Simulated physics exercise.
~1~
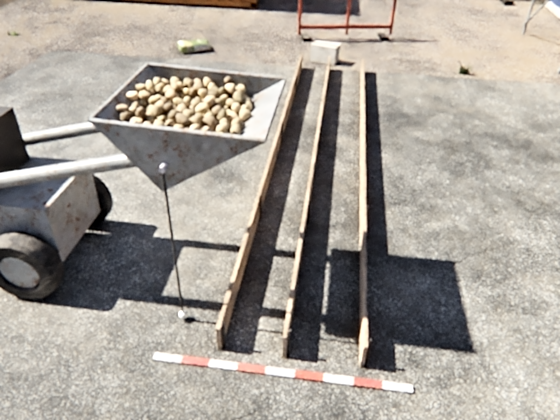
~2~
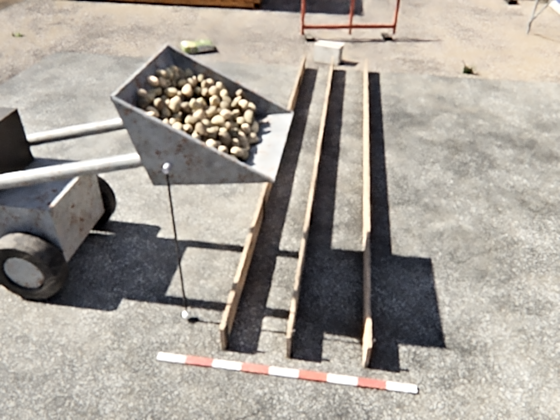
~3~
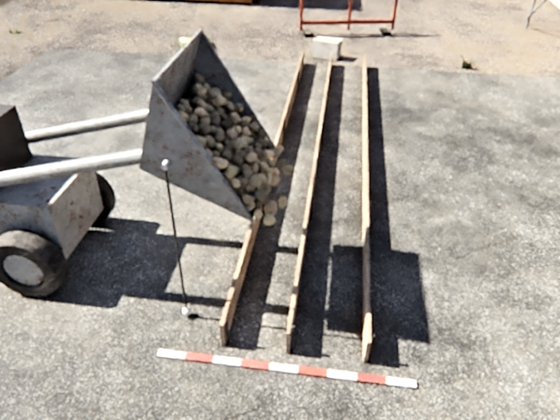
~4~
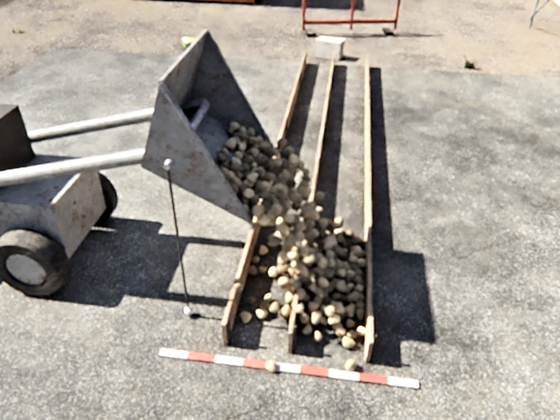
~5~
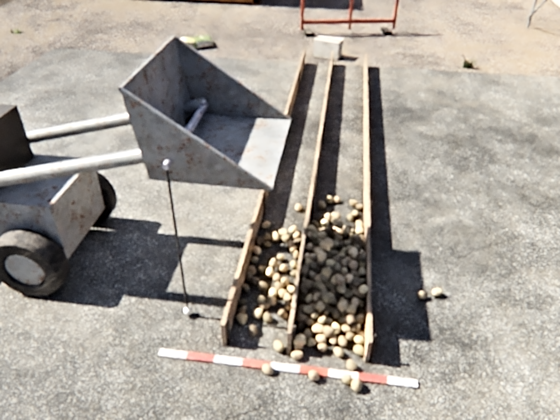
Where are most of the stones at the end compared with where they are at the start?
At the start the stones are piled in the raised grey bucket. By the end most of them lie on the ground between the boards, toward the striped bar, lower and further right than before.
Grey loader bucket tipping rounded stones between three boards, then swinging back empty, leaving them heaped with a few strays outside.
